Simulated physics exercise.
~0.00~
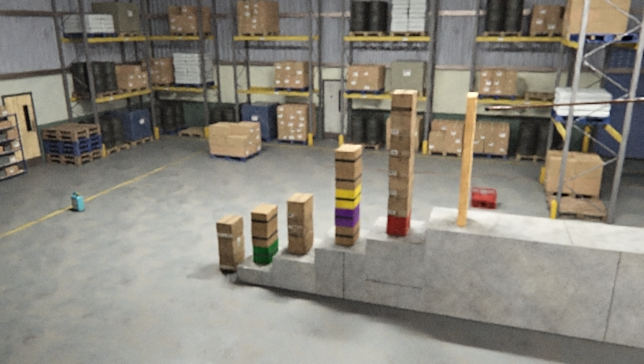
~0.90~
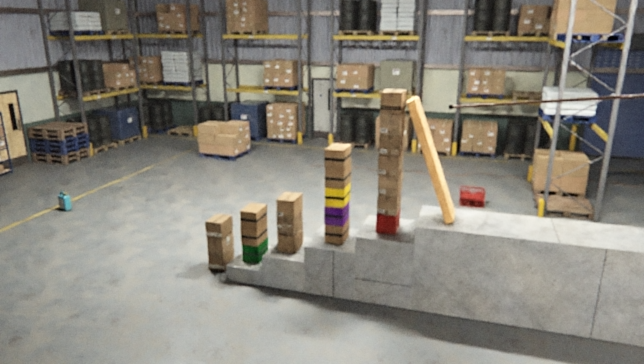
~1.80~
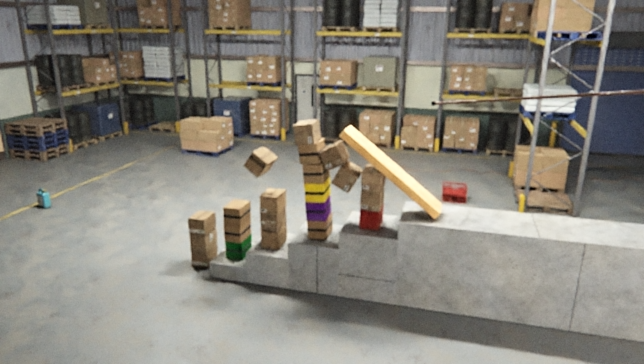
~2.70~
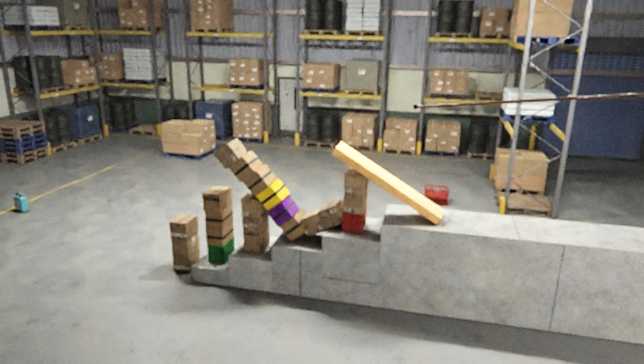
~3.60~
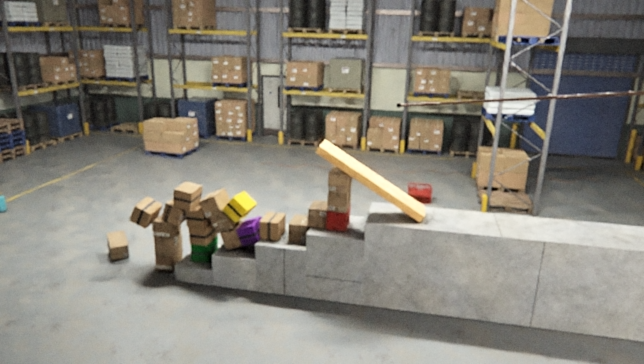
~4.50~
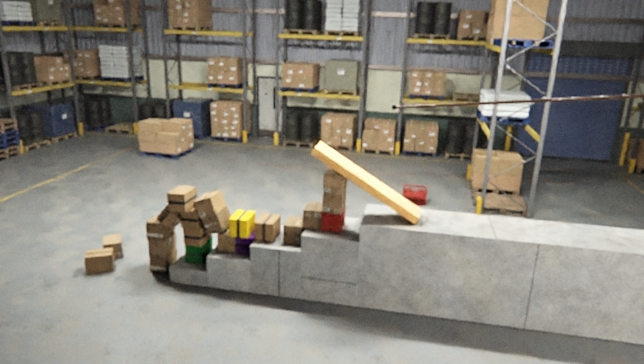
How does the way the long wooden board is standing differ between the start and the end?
At the start the board stands upright on the top step. By the end it is leaning far over to the left, propped on what remains of the column with the red carton at its base.
